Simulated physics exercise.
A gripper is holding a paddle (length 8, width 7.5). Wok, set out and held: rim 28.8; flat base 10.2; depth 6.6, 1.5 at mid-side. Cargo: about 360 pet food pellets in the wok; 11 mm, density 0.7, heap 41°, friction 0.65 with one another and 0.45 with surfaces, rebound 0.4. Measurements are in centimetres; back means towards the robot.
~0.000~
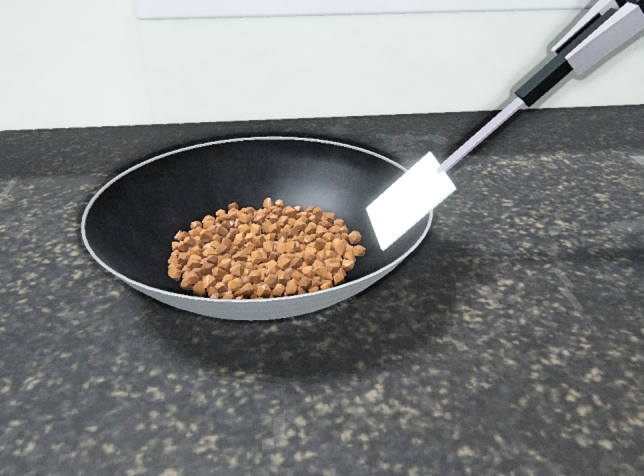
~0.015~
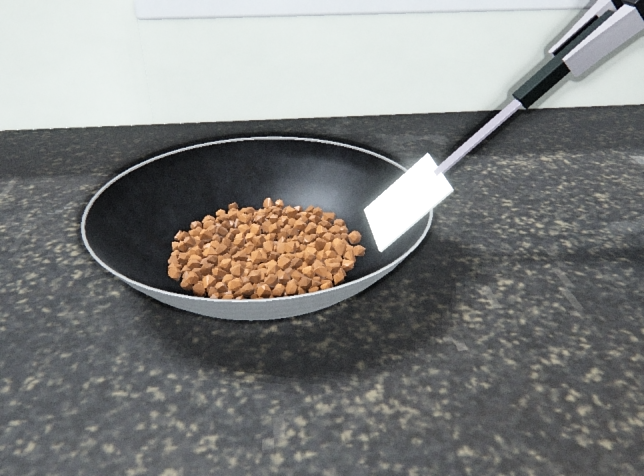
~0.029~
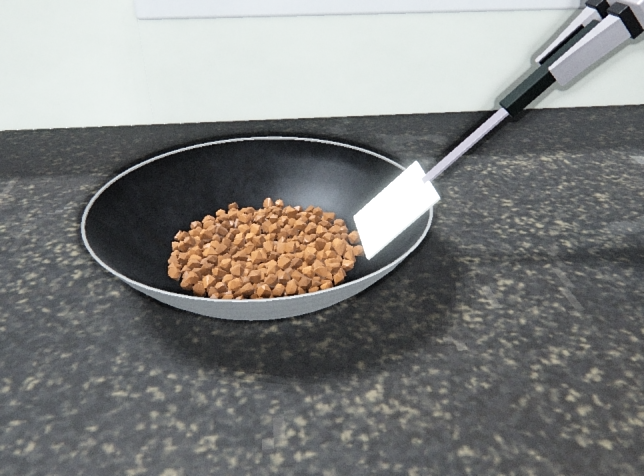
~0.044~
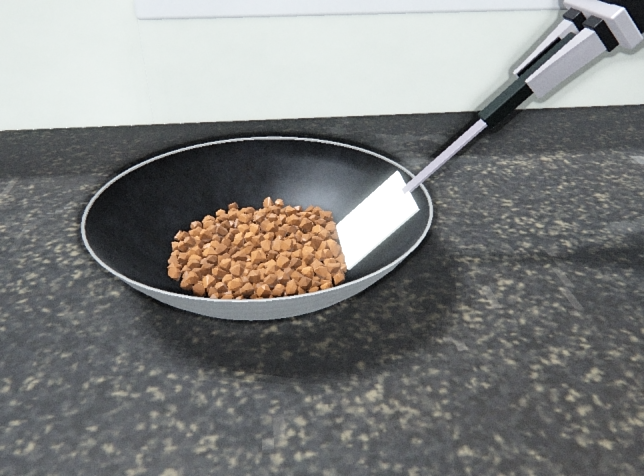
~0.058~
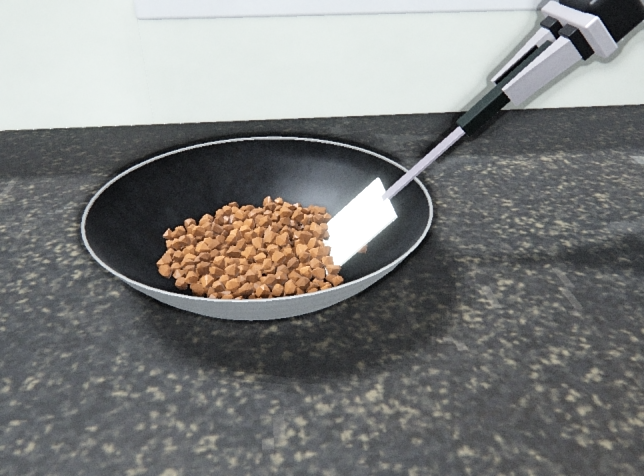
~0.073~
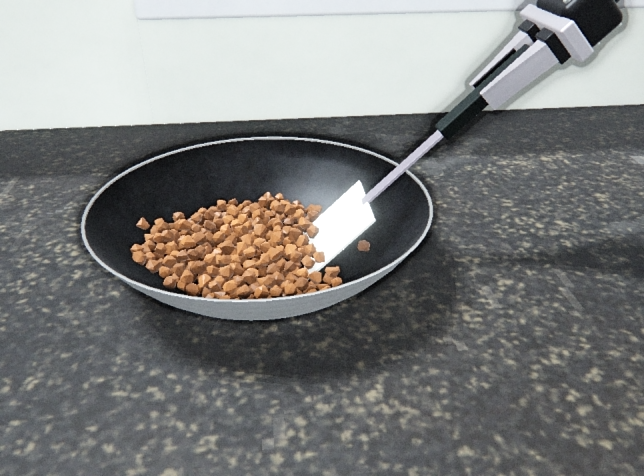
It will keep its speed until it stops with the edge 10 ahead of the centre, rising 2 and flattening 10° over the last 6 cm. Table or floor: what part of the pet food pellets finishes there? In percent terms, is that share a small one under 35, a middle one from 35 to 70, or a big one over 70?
A middle one.
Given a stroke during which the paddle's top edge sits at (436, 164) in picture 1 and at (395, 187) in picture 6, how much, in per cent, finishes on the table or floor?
Around 20 per cent finishes on the table or floor.
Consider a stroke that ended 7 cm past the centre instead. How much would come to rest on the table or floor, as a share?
Changed stop: Approx. 10 %.
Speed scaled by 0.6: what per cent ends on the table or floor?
20 %.
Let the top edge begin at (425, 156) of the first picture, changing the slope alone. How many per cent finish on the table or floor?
Spill: Approx. 40 per cent.
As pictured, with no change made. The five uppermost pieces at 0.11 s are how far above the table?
Estimated height above table: Approx. 7 cm.
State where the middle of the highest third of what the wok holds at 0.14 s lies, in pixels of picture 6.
Near (148, 223).
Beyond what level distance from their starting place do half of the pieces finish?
Somewhere about 11 centimetres, I'd say.
By 0.11 s, sloping 44°, highest piece 7 above the table; 357 in the wok.
By 0.14 s, sloping 42°, highest piece 10 above the table; 354 in the wok, 3 on the blade or in flight.
By 0.36 s, sloping 34°, highest piece 21 above the table; 197 in the wok, 35 on the table or floor, 125 on the blade or in flight.
By 1.41 s, sloping 34°, highest piece 4 above the table; 197 in the wok, 160 on the table or floor.
Final count, 197 in the wok, 160 on the table or floor. That is 45 % on the table or floor.
